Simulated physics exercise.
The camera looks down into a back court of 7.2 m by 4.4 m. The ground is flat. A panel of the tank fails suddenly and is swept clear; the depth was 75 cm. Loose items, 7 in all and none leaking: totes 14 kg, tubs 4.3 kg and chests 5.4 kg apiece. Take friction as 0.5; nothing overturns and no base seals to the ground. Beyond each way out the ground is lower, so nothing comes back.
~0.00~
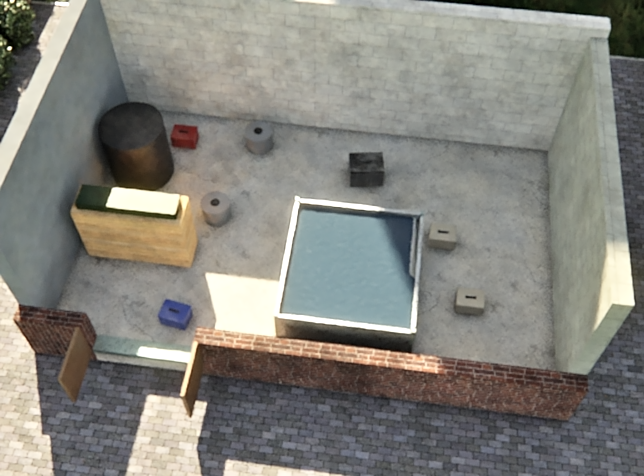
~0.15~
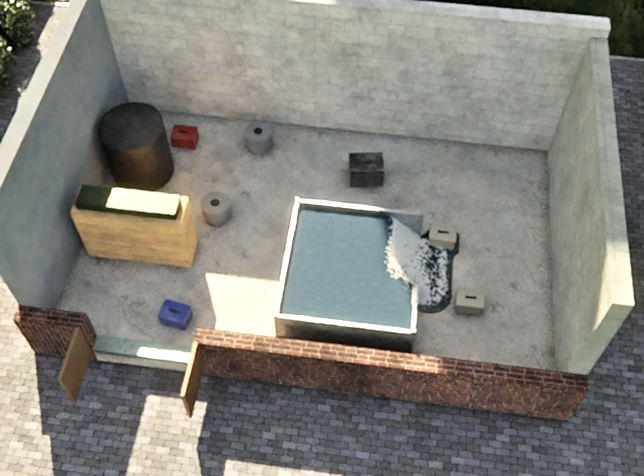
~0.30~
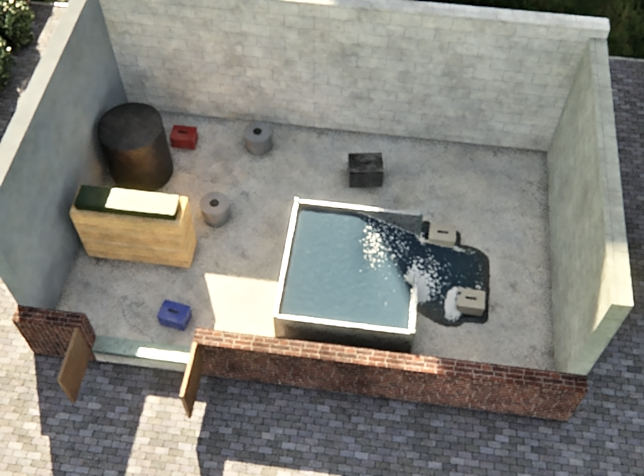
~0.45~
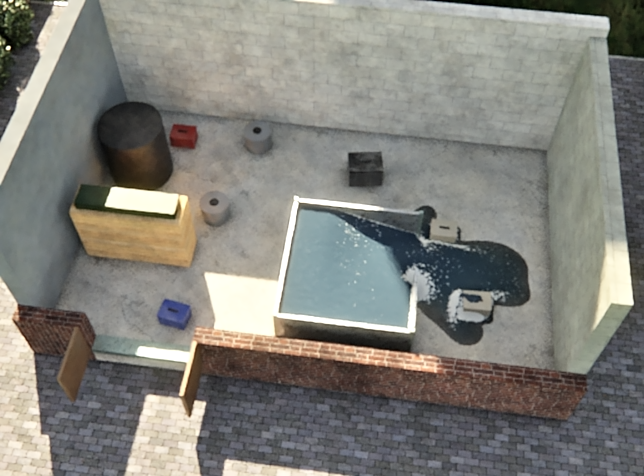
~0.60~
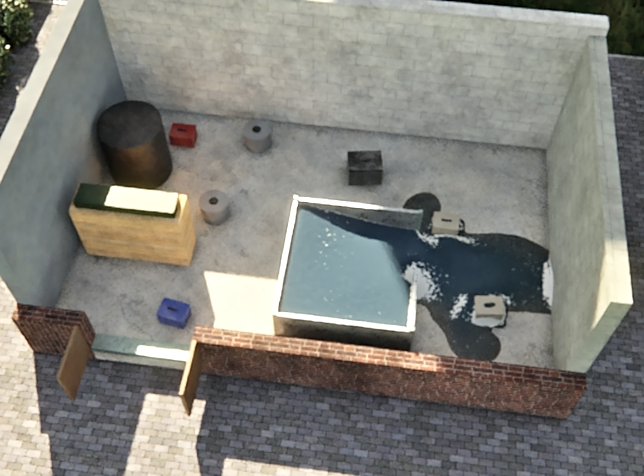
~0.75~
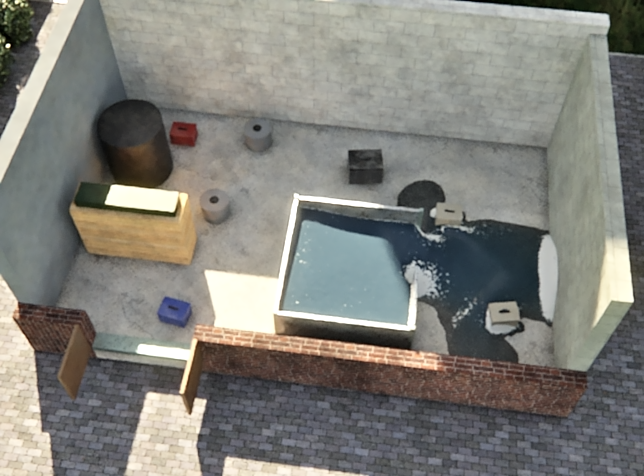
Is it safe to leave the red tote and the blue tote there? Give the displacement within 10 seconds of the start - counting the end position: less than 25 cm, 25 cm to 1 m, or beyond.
The red tote is nudged along, the blue tote holds its place.
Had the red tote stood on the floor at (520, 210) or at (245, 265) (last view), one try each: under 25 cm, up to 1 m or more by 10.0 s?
In that order: It ends far away; it barely shifts.
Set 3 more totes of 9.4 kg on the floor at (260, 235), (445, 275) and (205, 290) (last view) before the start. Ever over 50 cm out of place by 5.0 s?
In that order: Short of it, past it, less.
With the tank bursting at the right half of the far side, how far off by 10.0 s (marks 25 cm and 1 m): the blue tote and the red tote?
Then the blue tote holds its place, the red tote slides a little.
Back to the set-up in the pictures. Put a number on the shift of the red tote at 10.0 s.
About 60 cm.
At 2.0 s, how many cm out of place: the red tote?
About 0 cm.
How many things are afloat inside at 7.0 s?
At that moment 4.
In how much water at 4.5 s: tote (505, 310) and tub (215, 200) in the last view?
About 19 and 3 cm.
After 2.0 s the red tote is near (183, 129), 0.0 m from its start, aground; the blue tote is near (174, 308), 0.0 m from its start, aground; 0 of 7 are out; 0 afloat.
After 4.5 s the red tote is near (182, 129), 0.0 m from its start, aground; the blue tote is near (174, 308), 0.0 m from its start, aground; 0 of 7 are out; 2 afloat.
After 7.0 s the red tote is near (176, 120), 0.3 m from its start, afloat; the blue tote is near (174, 308), 0.0 m from its start, aground; 0 of 7 are out; 4 afloat.
After 10.0 s the red tote is near (164, 107), 0.6 m from its start, afloat; the blue tote is near (174, 308), 0.0 m from its start, aground; 0 of 7 are out; 4 afloat.
